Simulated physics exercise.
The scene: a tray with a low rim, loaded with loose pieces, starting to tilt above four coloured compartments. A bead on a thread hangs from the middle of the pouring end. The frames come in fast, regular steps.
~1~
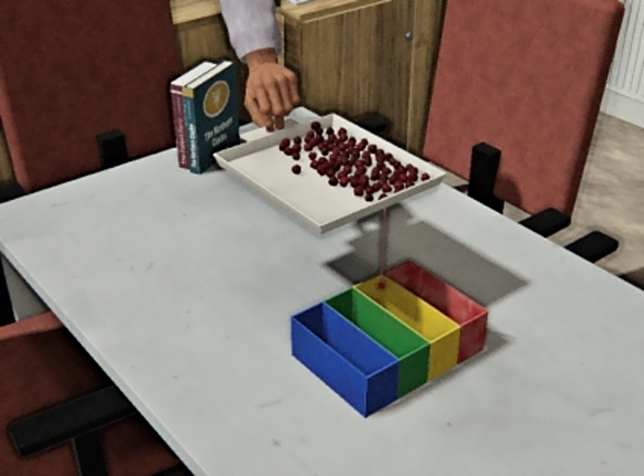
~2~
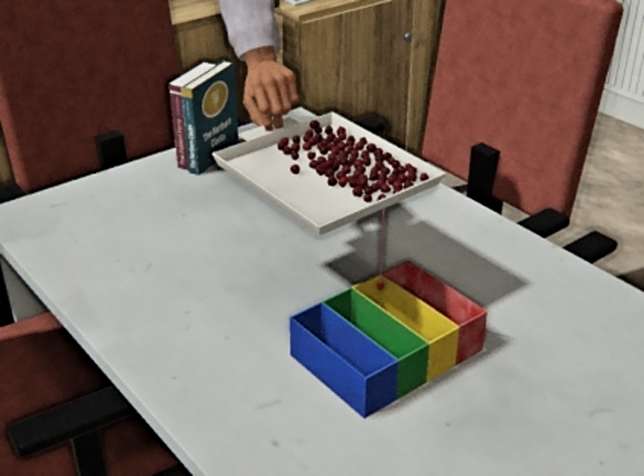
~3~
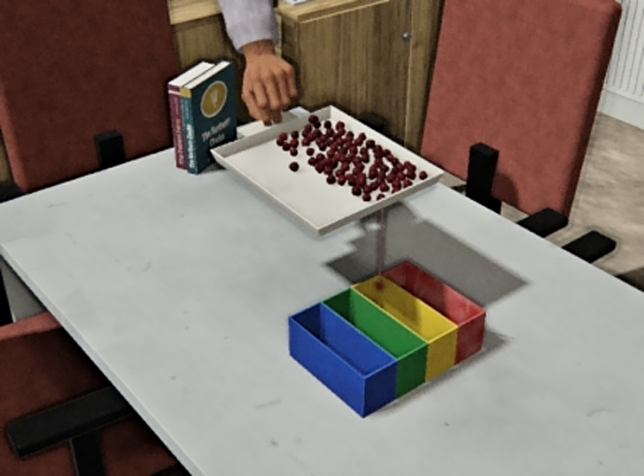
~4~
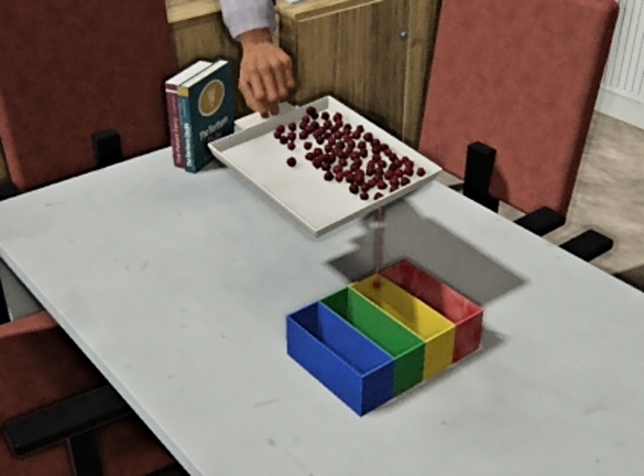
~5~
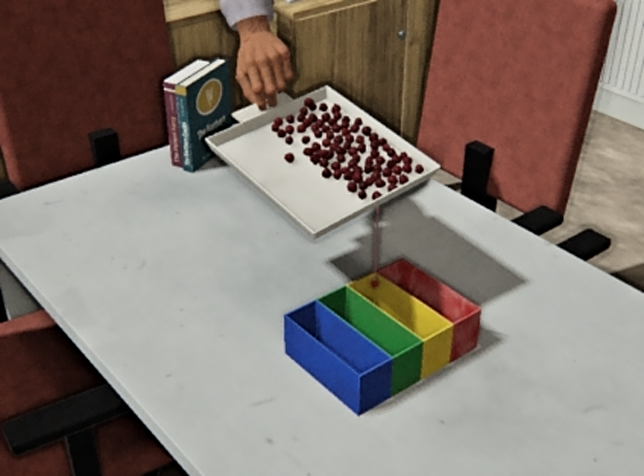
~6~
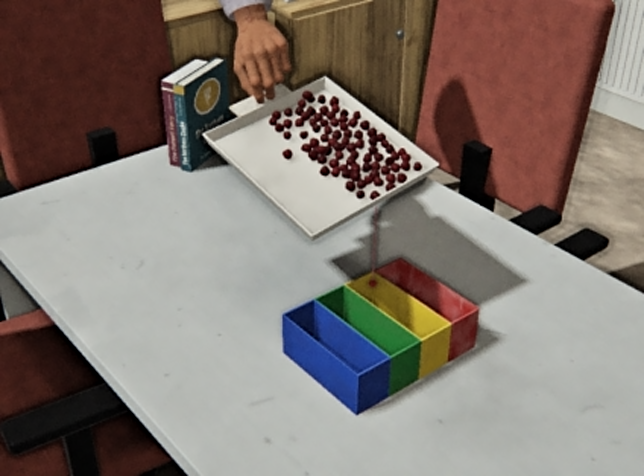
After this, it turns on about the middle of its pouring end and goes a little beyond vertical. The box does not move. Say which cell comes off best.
The blue cell gets the most.
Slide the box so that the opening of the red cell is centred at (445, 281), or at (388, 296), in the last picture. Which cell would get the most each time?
The first try: The blue cell. The second: The green cell.
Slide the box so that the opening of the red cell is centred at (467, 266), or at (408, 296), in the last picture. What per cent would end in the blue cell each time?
About 0 and 30 per cent.
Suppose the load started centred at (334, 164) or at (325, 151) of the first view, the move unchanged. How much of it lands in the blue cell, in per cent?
The first gives 50 %, the second 70 %.
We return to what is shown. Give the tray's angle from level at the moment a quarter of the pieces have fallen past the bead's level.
Near 90 degrees.
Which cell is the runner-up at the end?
The runner-up: Green.
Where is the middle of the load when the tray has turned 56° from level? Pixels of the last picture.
Close to (331, 192).
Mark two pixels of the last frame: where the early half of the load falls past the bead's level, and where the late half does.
The first part at (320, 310); the rest at (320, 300).
Soon after the last picture, tray tipped steeply; nearly all on the tray; a stray few in the blue cell; a stray few falling or outside the box.
A little later, tray tipped right over; about half on the tray; about a quarter in the blue cell; a stray few in the green cell; about a quarter falling or outside the box.
Later still, tray tipped past a quarter turn; about two thirds in the blue cell; about a quarter in the green cell; a small part falling or outside the box.
At rest, tray tipped past a quarter turn; about two thirds in the blue cell; about a quarter in the green cell; none in the yellow cell; none in the red cell; a small part outside the box.
